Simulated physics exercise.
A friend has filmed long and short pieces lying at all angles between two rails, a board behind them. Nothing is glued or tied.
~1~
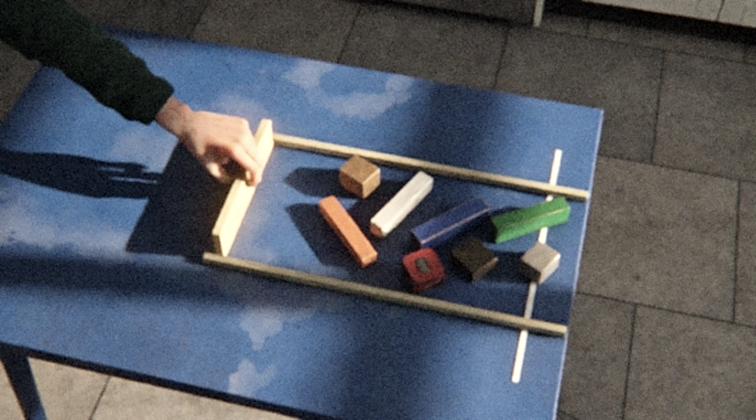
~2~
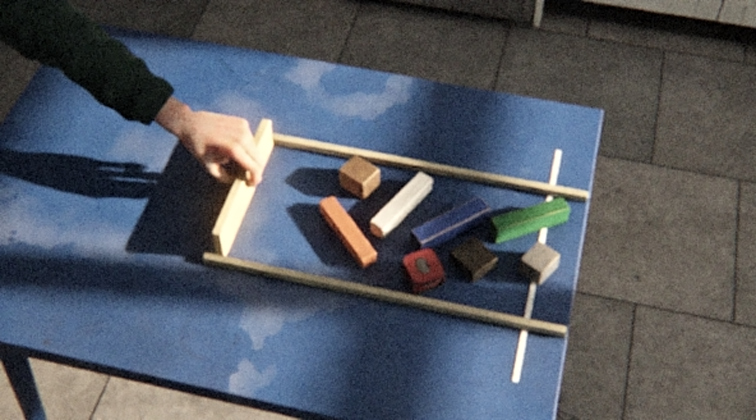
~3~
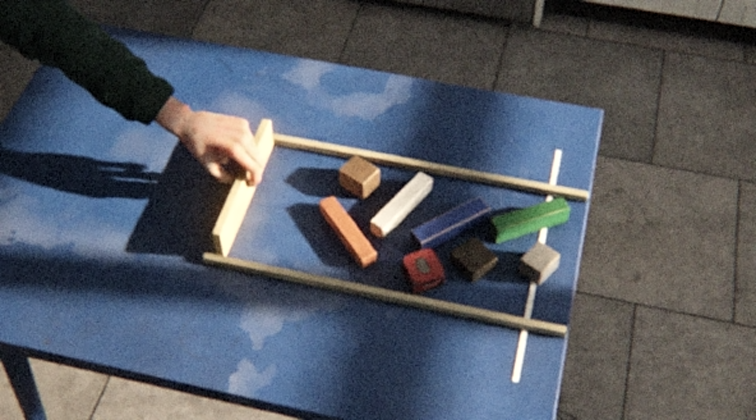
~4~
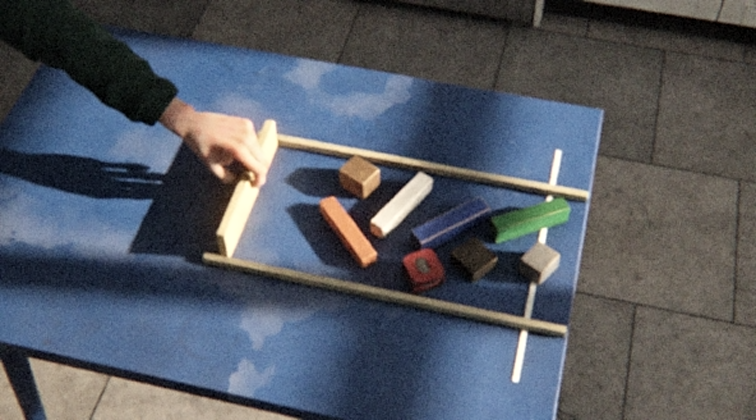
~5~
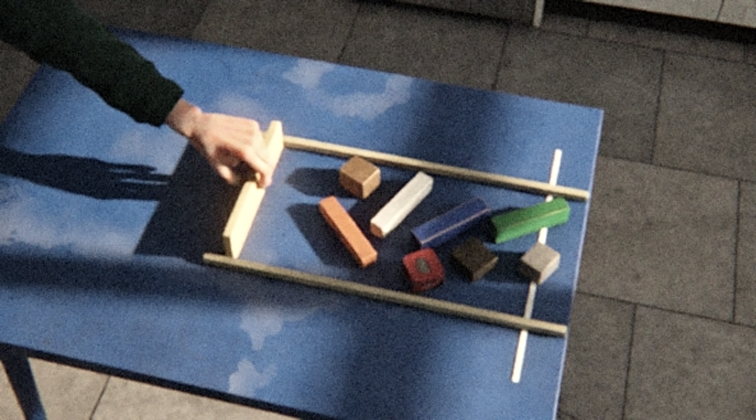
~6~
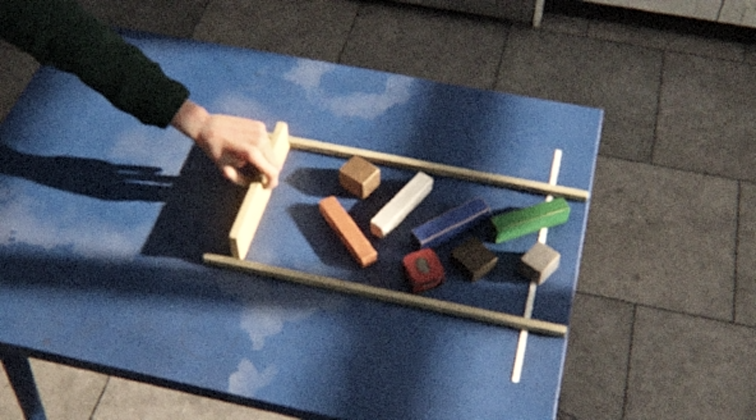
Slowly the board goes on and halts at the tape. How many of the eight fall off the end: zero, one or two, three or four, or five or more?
Outcome: The number that fall off is three or four.
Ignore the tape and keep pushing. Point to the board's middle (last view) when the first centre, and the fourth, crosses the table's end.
About (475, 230), then (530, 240).
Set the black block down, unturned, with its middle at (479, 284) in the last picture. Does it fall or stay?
It is lost.
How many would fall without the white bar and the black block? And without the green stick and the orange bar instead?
First 2, then 2.
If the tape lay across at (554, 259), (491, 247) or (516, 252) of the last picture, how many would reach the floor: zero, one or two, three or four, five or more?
The falls would be 5 or more; one or two; three to four.
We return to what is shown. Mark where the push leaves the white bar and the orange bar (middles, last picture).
First (579, 240), then (543, 278).
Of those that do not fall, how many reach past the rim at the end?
2 of them.
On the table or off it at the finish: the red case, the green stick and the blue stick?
The red case remains up; the green stick drops off; the blue stick tumbles off.
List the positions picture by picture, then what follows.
Grey block (539, 263); green stick (529, 220); black block (474, 259); board (244, 187); tape (539, 256), in the first picture.
Green stick (529, 220); brown block (359, 177), in the second picture.
Black block (474, 259); blue stick (451, 225), in the third picture.
Grey block (539, 263); board (248, 187), in the fourth picture.
Green stick (529, 220); orange bar (347, 232), in the fifth picture.
Grey block (539, 263); green stick (529, 220); black block (474, 259); board (260, 190); tape (539, 256), in the sixth picture.
Early on, none off yet; grey block at rest near (539, 263); green stick at rest near (529, 220); black block at rest near (474, 259).
Finally, the number that fall off is three or four; lost, blue stick, black block, green stick and grey block.
